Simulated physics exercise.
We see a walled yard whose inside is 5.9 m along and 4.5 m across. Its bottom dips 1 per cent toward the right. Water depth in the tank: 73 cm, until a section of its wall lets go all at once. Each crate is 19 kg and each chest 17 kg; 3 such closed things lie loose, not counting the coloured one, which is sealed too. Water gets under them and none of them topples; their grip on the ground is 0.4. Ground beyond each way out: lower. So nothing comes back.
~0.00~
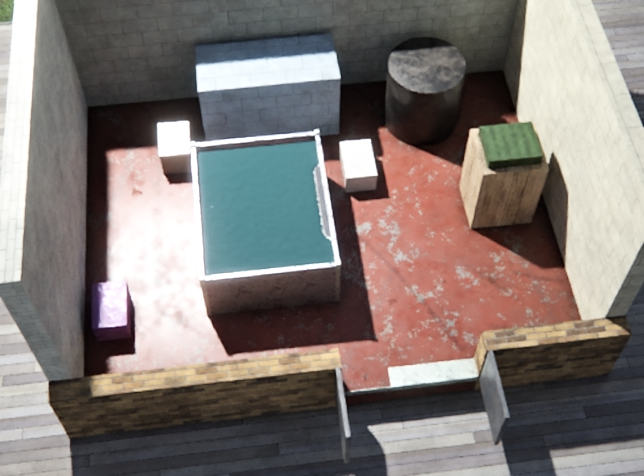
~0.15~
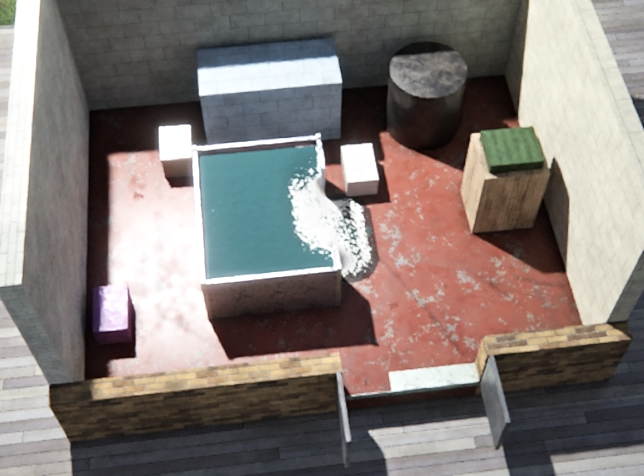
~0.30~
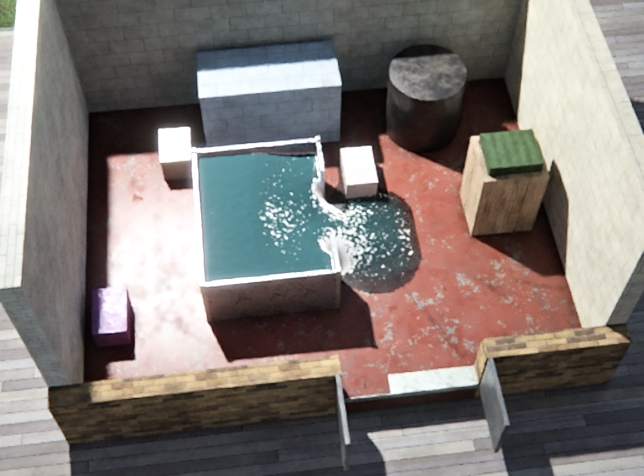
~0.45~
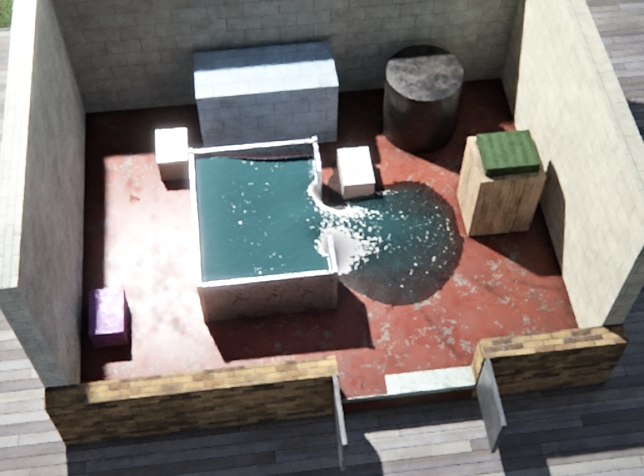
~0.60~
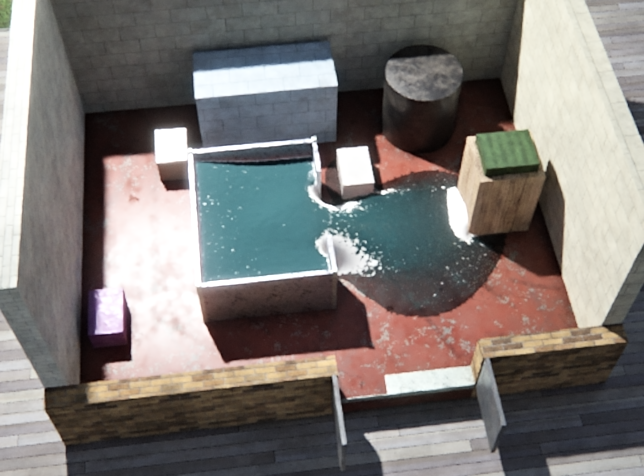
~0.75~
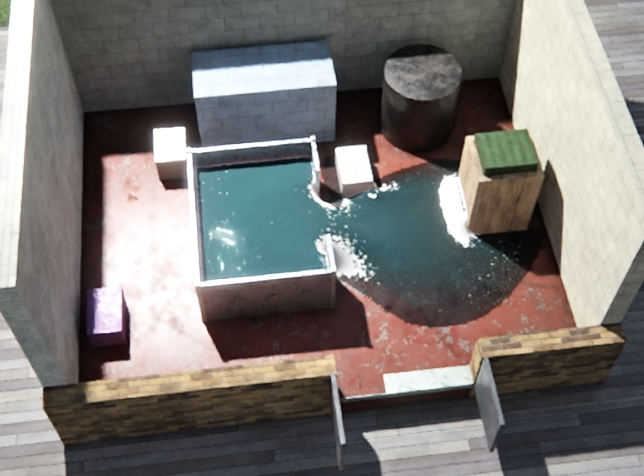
Teal water bursts through the right side of a square, pale-rimmed tank, foaming white as it spreads in a widening dark pool across the red floor to the base of a wooden block topped with green. The walled yard is seen from high above, the view shifting barely at all. White boxes, a grey block, a dark cylinder and a purple crate at lower left stay put.
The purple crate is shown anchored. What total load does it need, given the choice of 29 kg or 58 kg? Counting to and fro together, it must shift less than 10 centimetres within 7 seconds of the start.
Looks to me like the lighter choice suffices.
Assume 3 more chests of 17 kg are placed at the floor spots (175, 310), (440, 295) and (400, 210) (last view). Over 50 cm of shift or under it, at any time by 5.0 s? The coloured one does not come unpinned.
Going through them in that order, the answers are not too far, too far and too far.
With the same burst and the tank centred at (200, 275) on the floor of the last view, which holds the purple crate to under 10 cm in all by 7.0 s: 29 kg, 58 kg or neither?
Well, in that case the lighter one is plenty.
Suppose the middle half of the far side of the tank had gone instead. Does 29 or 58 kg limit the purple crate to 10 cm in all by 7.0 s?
Then you need the heavier mass.
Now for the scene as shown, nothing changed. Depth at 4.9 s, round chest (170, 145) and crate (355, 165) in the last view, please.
First roughly 0 cm, second roughly 9 cm.
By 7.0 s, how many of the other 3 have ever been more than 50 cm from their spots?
I make it 2.
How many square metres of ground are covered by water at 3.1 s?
Wet area: Approx. 14 m2.
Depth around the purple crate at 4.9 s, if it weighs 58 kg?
About 2 cm.
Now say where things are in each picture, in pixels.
The first picture shows the purple crate at (109, 304), on the bottom; 2.8 m2 under water; 0 of 4 have shifted.
The second picture shows the purple crate at (110, 308), on the bottom; water covers 3.4 m2; 0 of 4 have shifted.
The third picture shows the purple crate at (109, 310) rests on the ground; 4.3 m2 under water; 0 of 4 have shifted.
The fourth picture shows the purple crate at (106, 311), on the bottom; 5.3 m2 under water; 0 of 4 have shifted.
The fifth picture shows the purple crate at (105, 311) rests on the ground; 6.2 m2 under water; 0 of 4 have shifted.
The sixth picture shows the purple crate at (104, 310) rests on the ground; water covers 7.2 m2; 0 of 4 have shifted.
After 1.4 s the purple crate would be 0 cm from its start with 29 kg and 0 cm from its start with 58 kg; 0 cm of water round it then.
After 3.1 s the purple crate would be 0 cm from its start with 29 kg and 0 cm from its start with 58 kg; 0 cm of water round it then.
After 4.9 s the purple crate would be 0 cm from its start with 29 kg and 0 cm from its start with 58 kg; 2 cm of water round it then.
After 7.0 s the purple crate would be 0 cm from its start with 29 kg and 0 cm from its start with 58 kg; 6 cm of water round it then.
